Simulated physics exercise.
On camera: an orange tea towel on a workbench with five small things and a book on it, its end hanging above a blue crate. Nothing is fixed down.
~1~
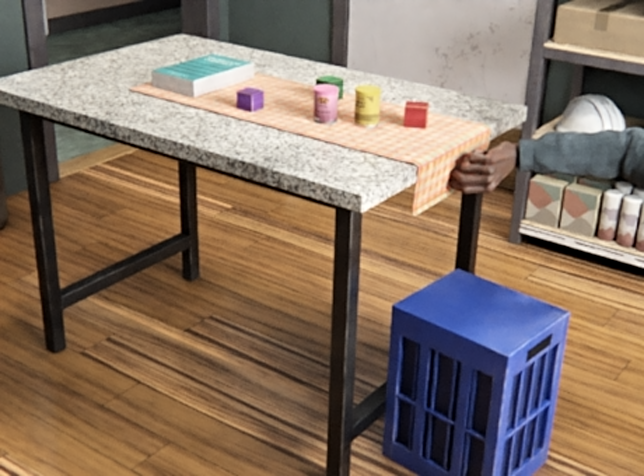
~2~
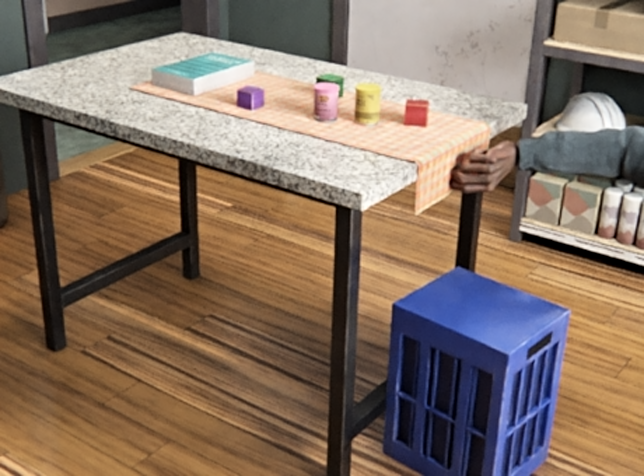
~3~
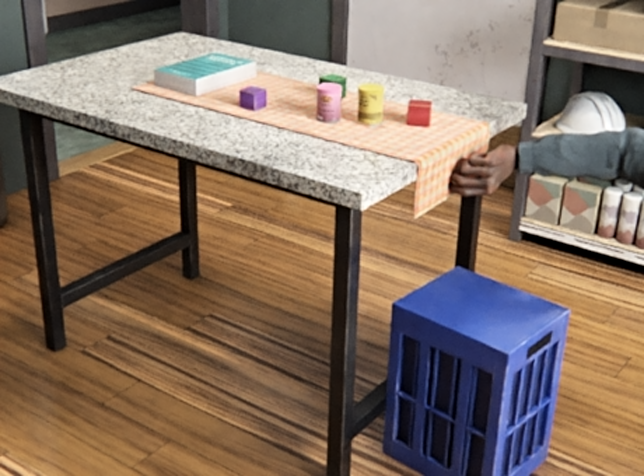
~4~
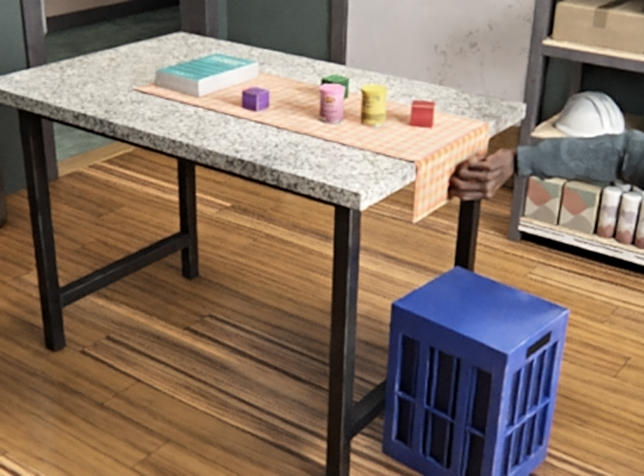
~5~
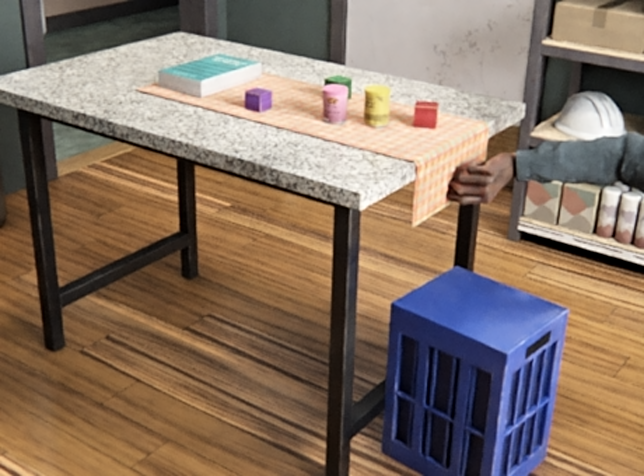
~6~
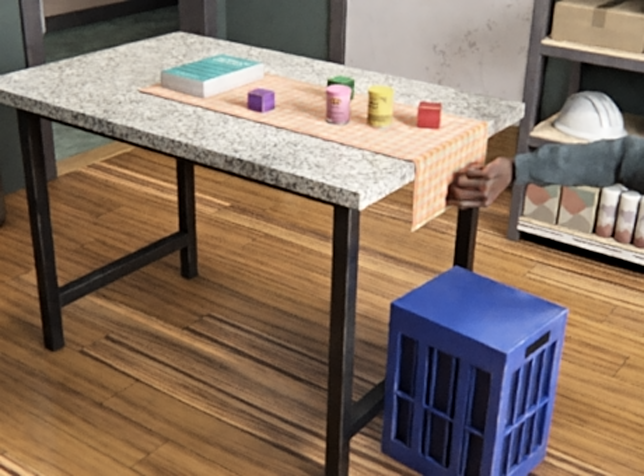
An orange checked cloth slid slightly to the right along a speckled table as a hand held its hanging end, and the book, colored cubes and cans on it shifted along too.
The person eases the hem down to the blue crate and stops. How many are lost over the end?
The workbench loses two.
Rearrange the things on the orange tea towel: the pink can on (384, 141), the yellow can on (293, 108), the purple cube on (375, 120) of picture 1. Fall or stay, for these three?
The pink can goes over; the yellow can holds on; the purple cube goes over.
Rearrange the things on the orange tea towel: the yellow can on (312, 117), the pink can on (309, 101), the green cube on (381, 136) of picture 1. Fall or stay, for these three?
The yellow can remains up, the pink can does not fall, the green cube tumbles off.
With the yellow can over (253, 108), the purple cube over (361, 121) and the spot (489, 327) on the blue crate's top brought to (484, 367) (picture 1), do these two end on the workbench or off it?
The yellow can survives, the purple cube goes over.
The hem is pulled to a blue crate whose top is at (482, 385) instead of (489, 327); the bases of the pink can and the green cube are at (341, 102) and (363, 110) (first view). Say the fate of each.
The pink can drops off, the green cube is carried off.
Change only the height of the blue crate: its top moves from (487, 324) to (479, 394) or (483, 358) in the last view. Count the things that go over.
In that case 4 and 3.
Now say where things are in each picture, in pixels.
The first frame shows hem (414, 216); red cube (417, 104); yellow can (368, 89); pink can (326, 88); green cube (330, 78); purple cube (250, 90); top of the crate (489, 327).
The second frame shows hem (415, 215); red cube (417, 102).
The third frame shows hem (414, 219); yellow can (371, 87).
The fourth frame shows hem (413, 223); pink can (332, 87); top of the crate (488, 325).
The fifth frame shows hem (412, 227); green cube (338, 78).
The sixth frame shows hem (412, 231); red cube (430, 105); yellow can (381, 89); pink can (338, 89); green cube (341, 79); purple cube (261, 91).
Early on, hem near (446, 266); red cube gone.
Midway, hem on the crate; red cube and yellow can gone.
Finally, hem on the crate; red cube and yellow can gone. The count of fallen things is two.
